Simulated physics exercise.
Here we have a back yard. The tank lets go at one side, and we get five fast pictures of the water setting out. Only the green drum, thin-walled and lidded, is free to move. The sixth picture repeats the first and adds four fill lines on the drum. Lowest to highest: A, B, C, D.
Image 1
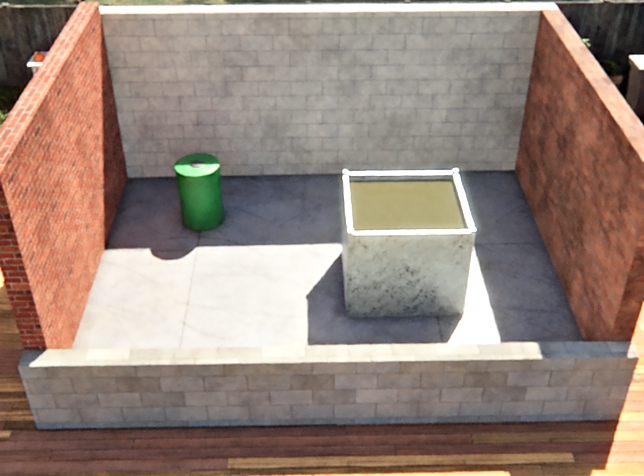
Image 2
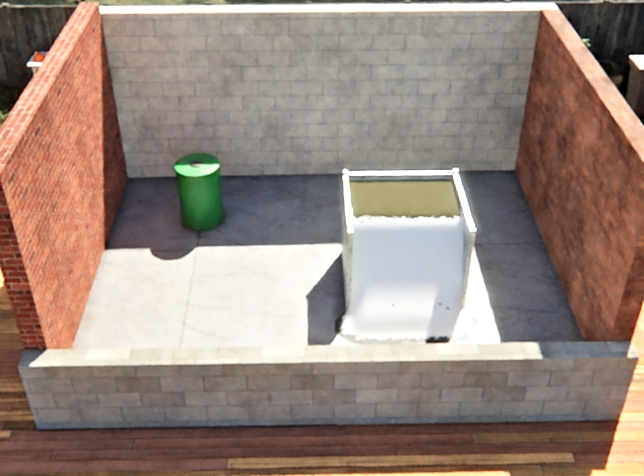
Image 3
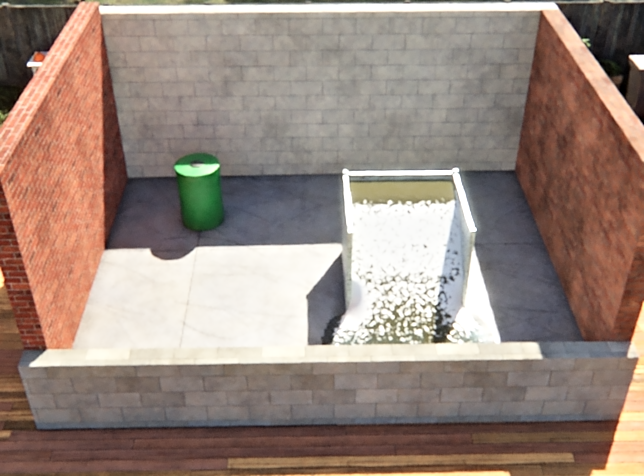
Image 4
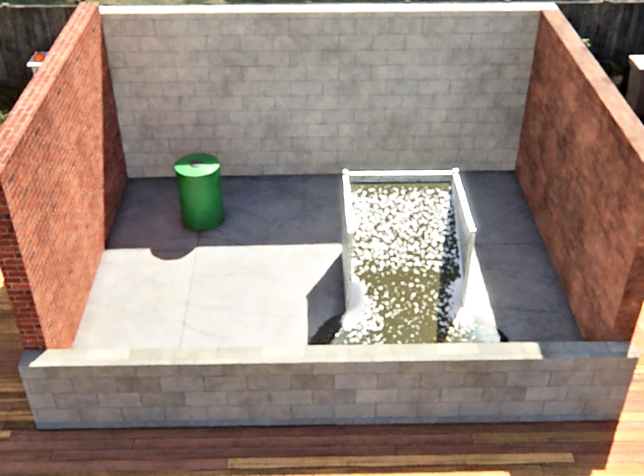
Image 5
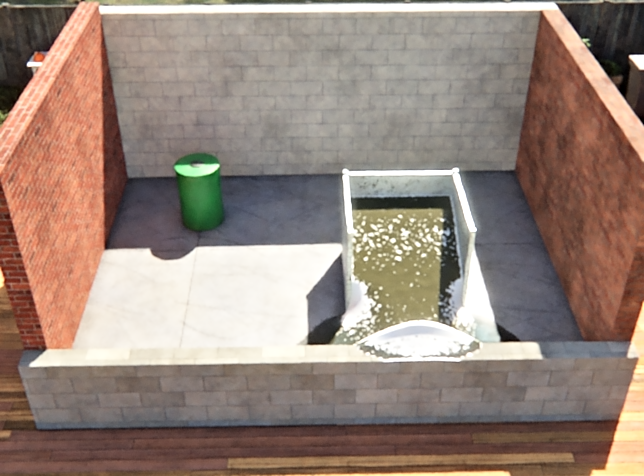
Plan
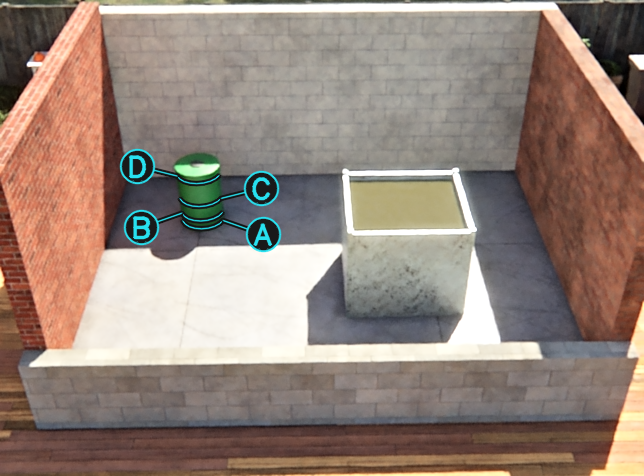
In the video, the front of a full tank in a walled yard gives way and water pours toward the low front wall, foaming and splashing up against it, while the green drum on the left stays still.
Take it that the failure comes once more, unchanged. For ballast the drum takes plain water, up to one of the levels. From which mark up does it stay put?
That is mark B.
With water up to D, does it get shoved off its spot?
No, that is safe.
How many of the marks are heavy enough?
Three.
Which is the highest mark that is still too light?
Here it is mark A.
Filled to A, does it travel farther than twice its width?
No, less.
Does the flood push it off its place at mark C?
No, that is safe.
On the marked copy, A at (201, 228); B at (200, 220); C at (199, 206); D at (196, 183); from the bottom up A, B, C, D.
For mark A, it is pushed about half its own width away.
For mark B, it does not move.
For mark C, it does not move.
For mark D, it does not move.
